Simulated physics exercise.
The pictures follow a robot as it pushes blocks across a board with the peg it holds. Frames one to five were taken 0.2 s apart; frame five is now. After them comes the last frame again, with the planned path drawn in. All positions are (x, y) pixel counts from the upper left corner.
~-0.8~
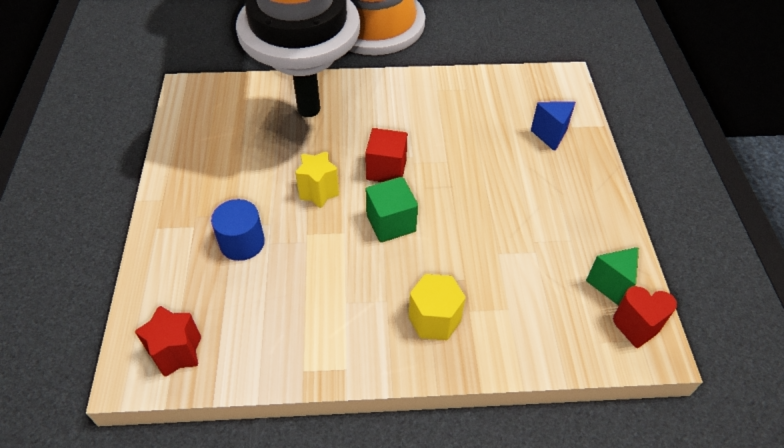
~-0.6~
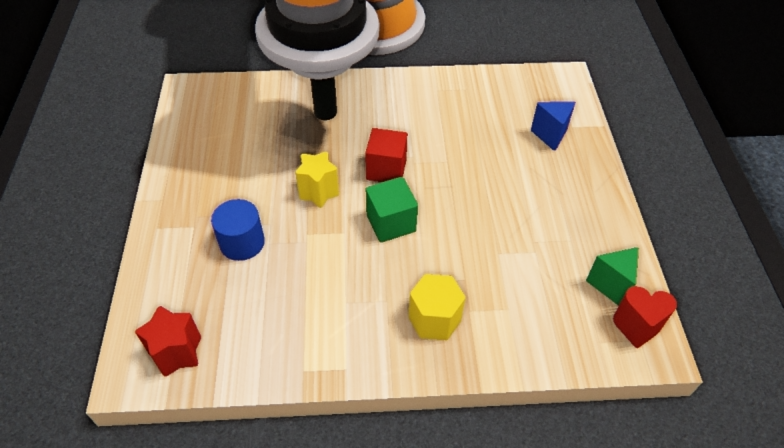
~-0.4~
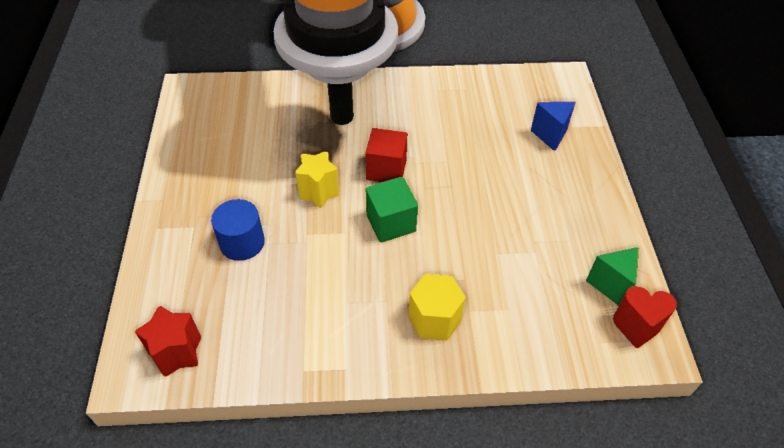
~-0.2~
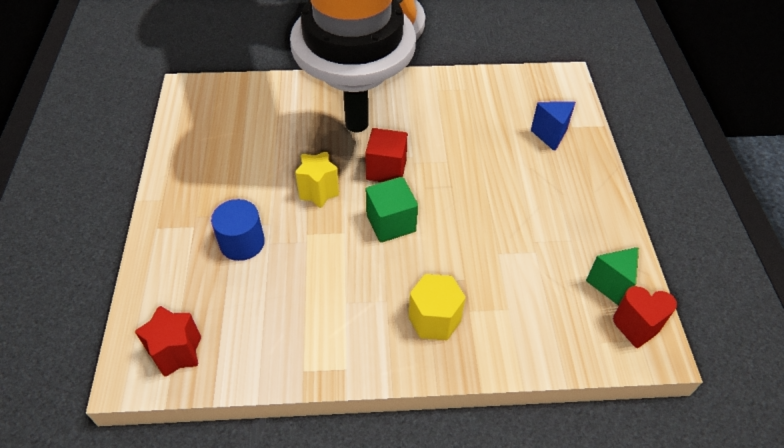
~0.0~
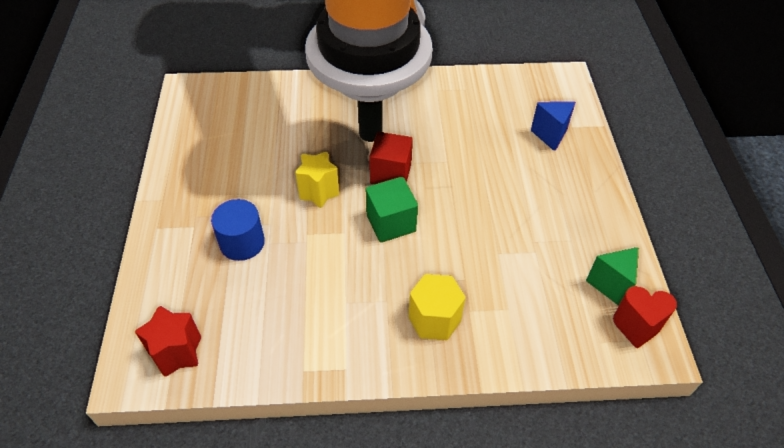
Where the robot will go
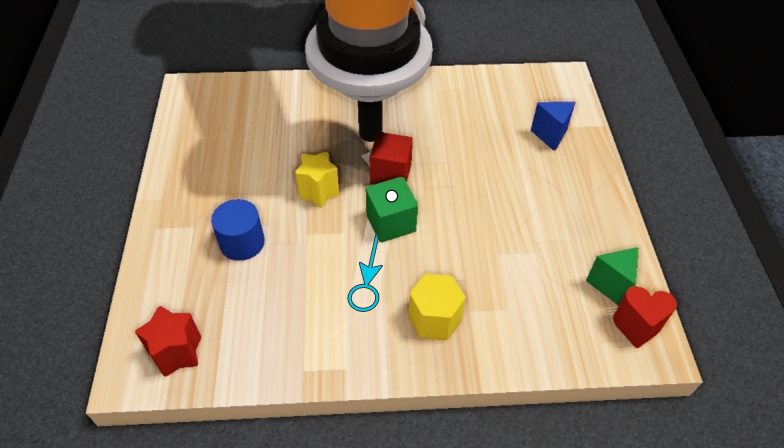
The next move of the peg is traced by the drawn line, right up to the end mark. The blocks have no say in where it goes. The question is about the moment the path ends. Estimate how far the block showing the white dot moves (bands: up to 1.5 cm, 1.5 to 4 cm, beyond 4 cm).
It moves more than 4 cm.
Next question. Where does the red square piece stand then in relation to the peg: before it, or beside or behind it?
When the path is over, you would find the red square piece off to the side or behind the peg.
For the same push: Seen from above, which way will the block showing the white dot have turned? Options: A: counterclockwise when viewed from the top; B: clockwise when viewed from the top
A (counterclockwise when viewed from the top)
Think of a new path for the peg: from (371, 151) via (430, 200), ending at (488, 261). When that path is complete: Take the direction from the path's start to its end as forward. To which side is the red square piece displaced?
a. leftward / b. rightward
The correct letter is b.
Drawn move, from (371, 151) via (387, 193) and (376, 242), ending at (363, 298); the dot is on the green square piece.
What follows on the original path. One third of the way, peg at (387, 178); red square piece at (420, 174), turned 15° anticlockwise; green square piece at (397, 205), turned 30° clockwise.
Two thirds of the way, peg at (375, 228); red square piece at (420, 174), turned 15° anticlockwise; green square piece at (404, 234), turned 35° anticlockwise.
At the end, peg at (363, 283); red square piece at (420, 174), turned 15° anticlockwise; green square piece at (408, 241), turned 55° anticlockwise; yellow hexagonal block still.
